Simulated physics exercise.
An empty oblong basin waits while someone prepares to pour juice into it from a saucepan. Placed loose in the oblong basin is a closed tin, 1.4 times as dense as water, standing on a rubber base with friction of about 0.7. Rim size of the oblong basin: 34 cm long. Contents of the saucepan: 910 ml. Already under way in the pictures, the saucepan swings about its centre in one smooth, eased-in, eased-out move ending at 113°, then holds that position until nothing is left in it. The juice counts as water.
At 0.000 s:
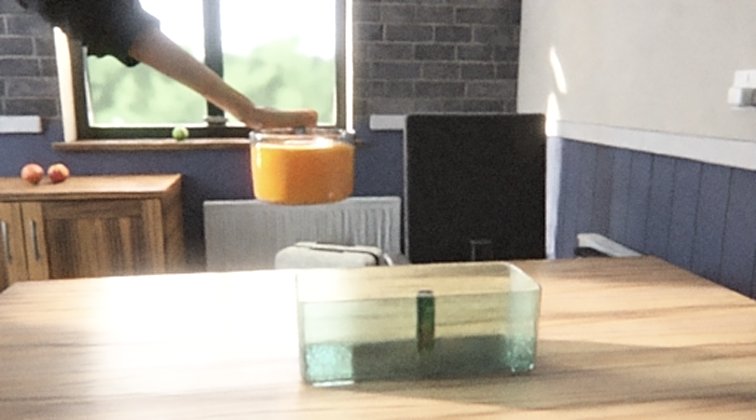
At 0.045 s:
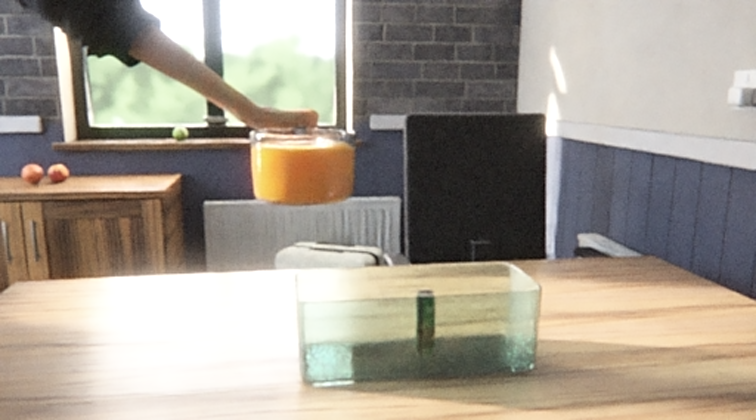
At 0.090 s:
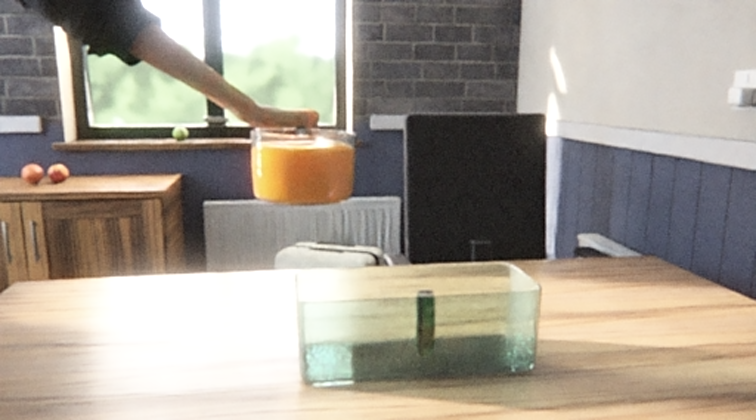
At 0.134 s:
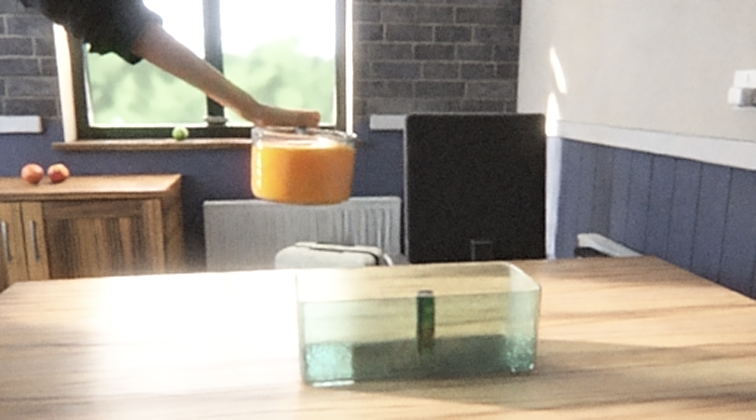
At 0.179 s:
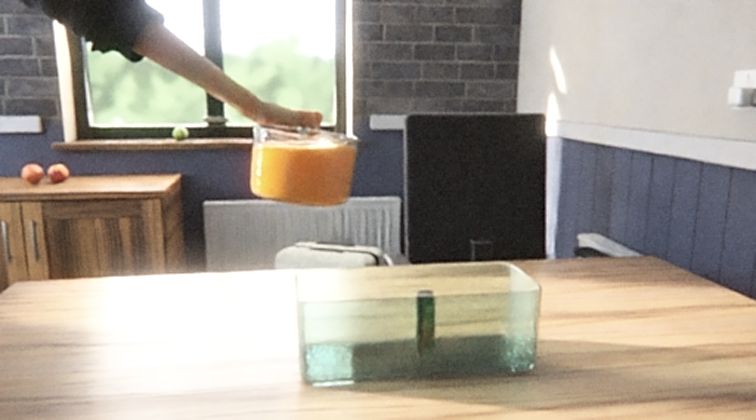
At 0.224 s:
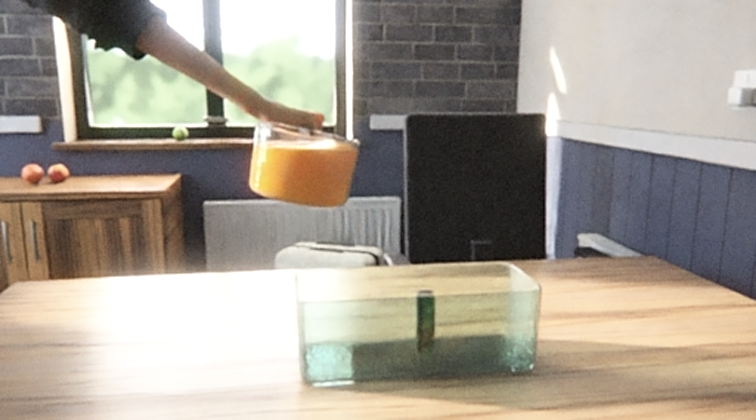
The clip opens with a hand holding a clear container of orange liquid level above a wooden table, where an oblong glass basin stands with a small dark object inside. After staying still briefly, the hand slowly tilts the container slightly to the right, its right side dipping, while the basin stays still.
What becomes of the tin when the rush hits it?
The tin is knocked down.
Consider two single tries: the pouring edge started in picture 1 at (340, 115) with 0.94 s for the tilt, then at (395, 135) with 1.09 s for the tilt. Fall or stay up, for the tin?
Trial 1 - tin tips; trial 2 - tin stays standing.
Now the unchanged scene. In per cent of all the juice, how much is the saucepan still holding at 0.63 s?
I'd put it near 62 percent.
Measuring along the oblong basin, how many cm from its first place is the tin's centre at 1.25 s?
Reading: Roughly 7 cm.
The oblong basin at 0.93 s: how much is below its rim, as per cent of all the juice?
Near 76 in a hundred.
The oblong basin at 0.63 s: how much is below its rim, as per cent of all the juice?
Close to 8 in a hundred.
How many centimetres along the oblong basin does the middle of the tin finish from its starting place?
It finishes around 7.5 cm from where it began.
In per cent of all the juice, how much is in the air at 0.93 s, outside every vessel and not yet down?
In-air share: About 14 %.
After 0.63 s the tilt is 71° and 62 per cent is still to pour; the tin stands where it began.
After 0.93 s the tilt is 107° and 10 per cent is still to pour; the tin stands 1 cm from where it began.
After 1.25 s the tilt is 113° and 0 per cent is still to pour; the tin lies on its side.
After 1.59 s the tilt is 113° and 0 per cent is still to pour; the tin lies on its side.
In the end the tin lies on its side.
